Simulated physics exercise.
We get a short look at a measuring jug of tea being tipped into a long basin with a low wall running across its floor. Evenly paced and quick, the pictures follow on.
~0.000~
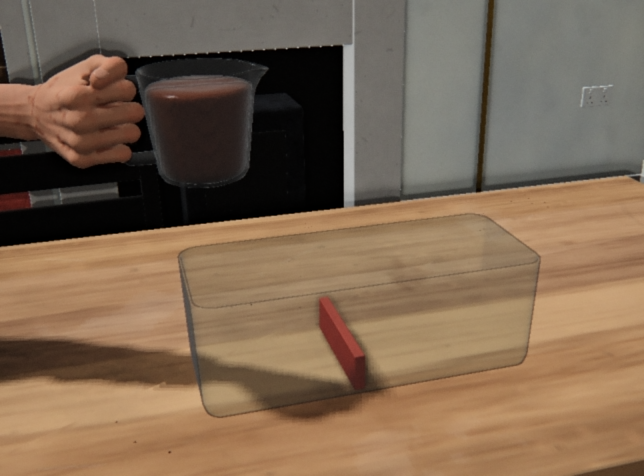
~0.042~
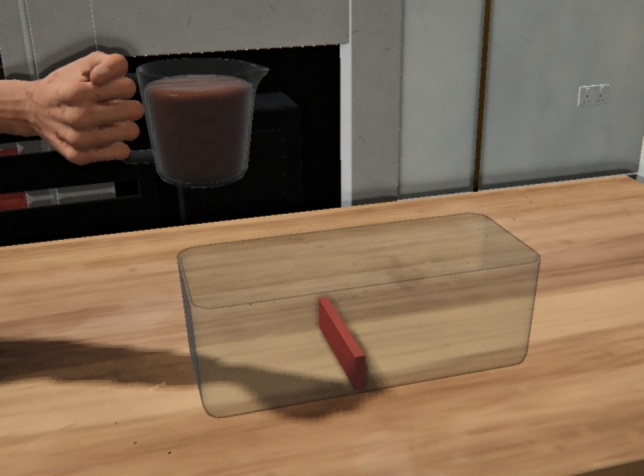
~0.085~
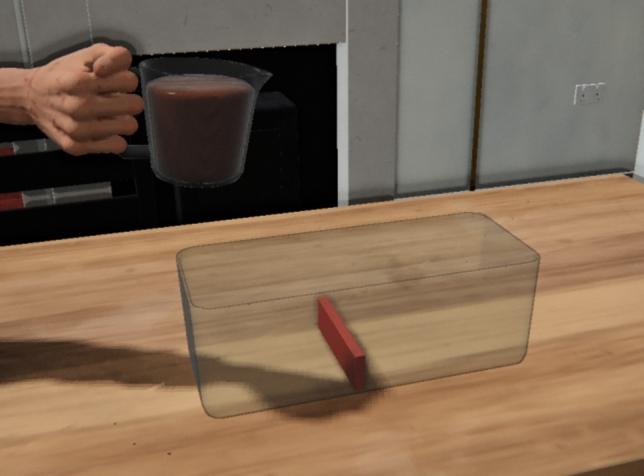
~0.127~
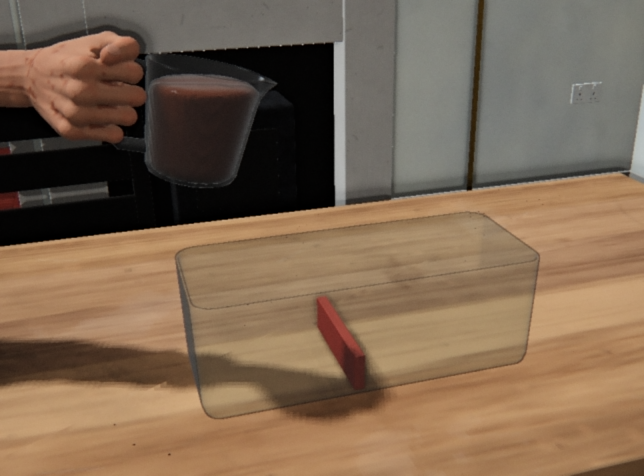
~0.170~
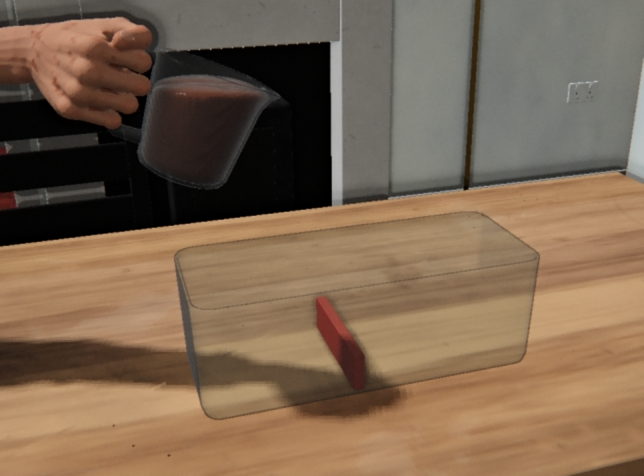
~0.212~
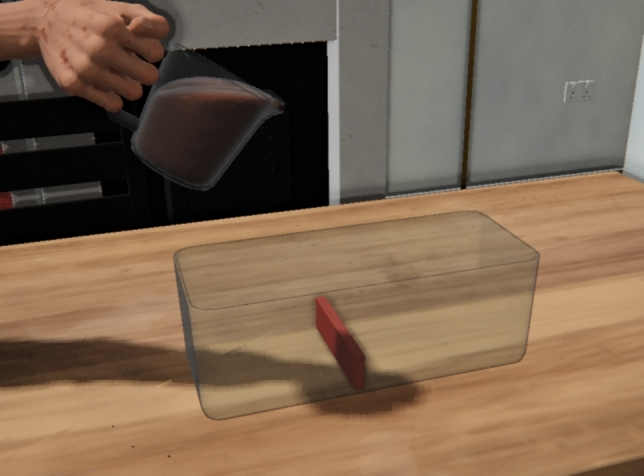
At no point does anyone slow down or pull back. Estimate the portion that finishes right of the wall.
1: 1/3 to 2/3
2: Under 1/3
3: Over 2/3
1, 1/3 to 2/3.
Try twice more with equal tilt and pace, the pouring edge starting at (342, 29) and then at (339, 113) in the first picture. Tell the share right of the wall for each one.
First place gives some 90 %, second place some 95 %.
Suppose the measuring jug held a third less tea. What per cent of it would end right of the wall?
Close to 15 per cent.
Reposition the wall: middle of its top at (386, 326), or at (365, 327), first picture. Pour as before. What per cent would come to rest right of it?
10 % and 10 %, roughly.
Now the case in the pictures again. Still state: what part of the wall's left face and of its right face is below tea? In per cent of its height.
Left 30 per cent, right 20.
After 0.46 s the tilt is 96° and 46 per cent is still to pour, 5 is left of the wall and 13 right of it.
After 0.64 s the tilt is 101° and 9 per cent is still to pour, 39 is left of the wall and 36 right of it.
After 0.83 s the tilt is 101° and 1 per cent is still to pour, 51 is left of the wall and 44 right of it.
After 1.04 s the tilt is 101° and 0 per cent is still to pour, 54 is left of the wall and 44 right of it.
In the end 54 per cent lies left of the wall, 44 right of it and 2 outside.
